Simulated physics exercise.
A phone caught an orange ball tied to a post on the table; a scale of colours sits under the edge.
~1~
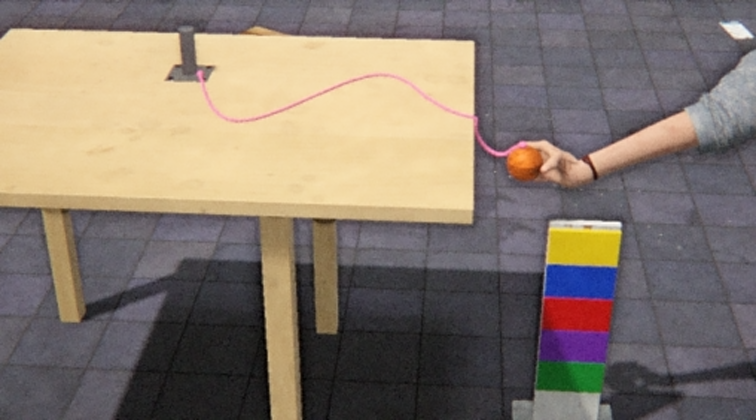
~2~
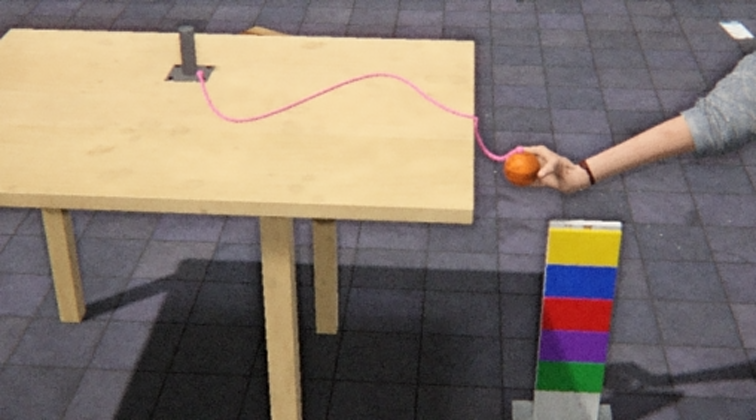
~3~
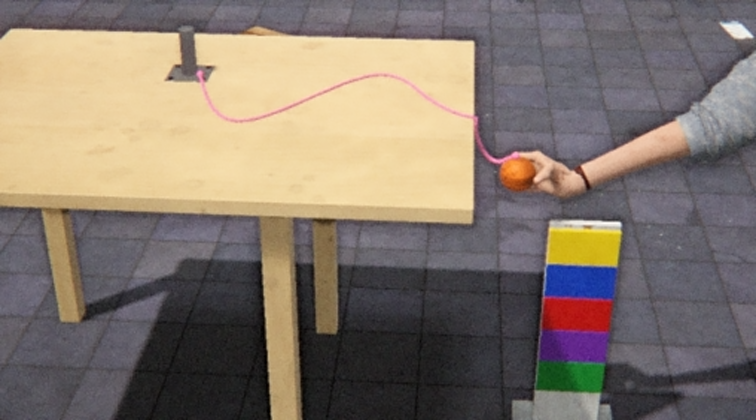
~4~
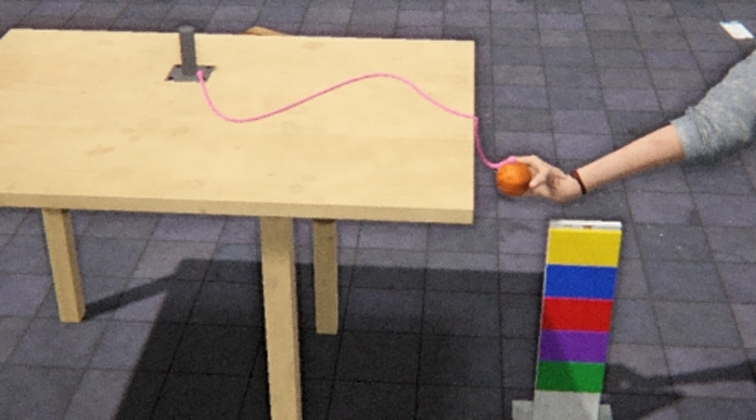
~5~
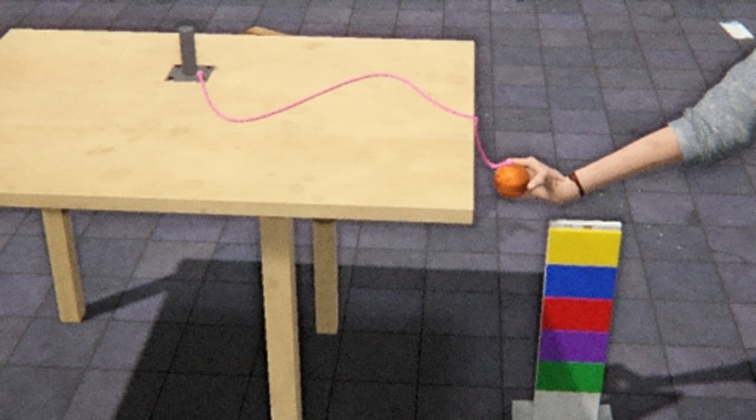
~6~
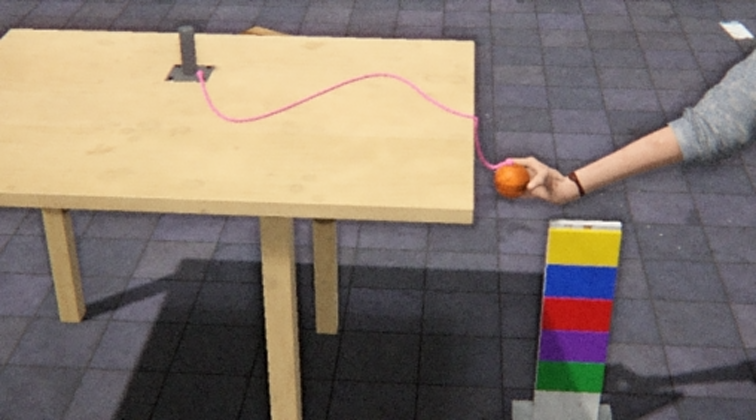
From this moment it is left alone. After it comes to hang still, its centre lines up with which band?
It lines up with purple.
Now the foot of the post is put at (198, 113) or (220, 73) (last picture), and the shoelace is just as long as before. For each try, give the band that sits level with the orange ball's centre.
First try: Green; second try: Green.
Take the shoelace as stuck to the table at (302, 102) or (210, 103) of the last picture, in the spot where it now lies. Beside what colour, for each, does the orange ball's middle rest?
Taking the two tries in turn, you'd get blue and then red.
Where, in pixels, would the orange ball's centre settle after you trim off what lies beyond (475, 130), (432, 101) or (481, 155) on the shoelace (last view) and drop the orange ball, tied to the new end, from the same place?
Going through them in turn gives (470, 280), (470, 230) and finally (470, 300).
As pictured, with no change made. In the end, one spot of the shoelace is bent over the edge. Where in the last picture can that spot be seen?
Position: Approx. (368, 76).
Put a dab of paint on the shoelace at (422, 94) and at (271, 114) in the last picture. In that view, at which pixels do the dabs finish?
Final spots: (472, 196), then (350, 97).
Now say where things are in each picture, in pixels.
Orange ball (525, 163); yellow (584, 249); blue (580, 283); red (577, 316); purple (573, 348); green (570, 378), in the first frame.
Orange ball (522, 169); shoelace through (206, 92) (248, 120) (322, 93) (397, 77) (447, 110), in the second frame.
Orange ball (518, 174), in the third frame.
Orange ball (514, 179); shoelace through (206, 92) (248, 120) (322, 93) (397, 77) (447, 110), in the fourth frame.
Orange ball (512, 180), in the fifth frame.
Orange ball (512, 180); shoelace through (206, 92) (248, 120) (322, 93) (397, 77) (447, 110), in the sixth frame.
Early on, ball near (485, 326); level with purple.
Midway, ball near (455, 328); level with purple.
Finally, ball near (463, 334); level with purple. Its centre hangs level with the purple band.
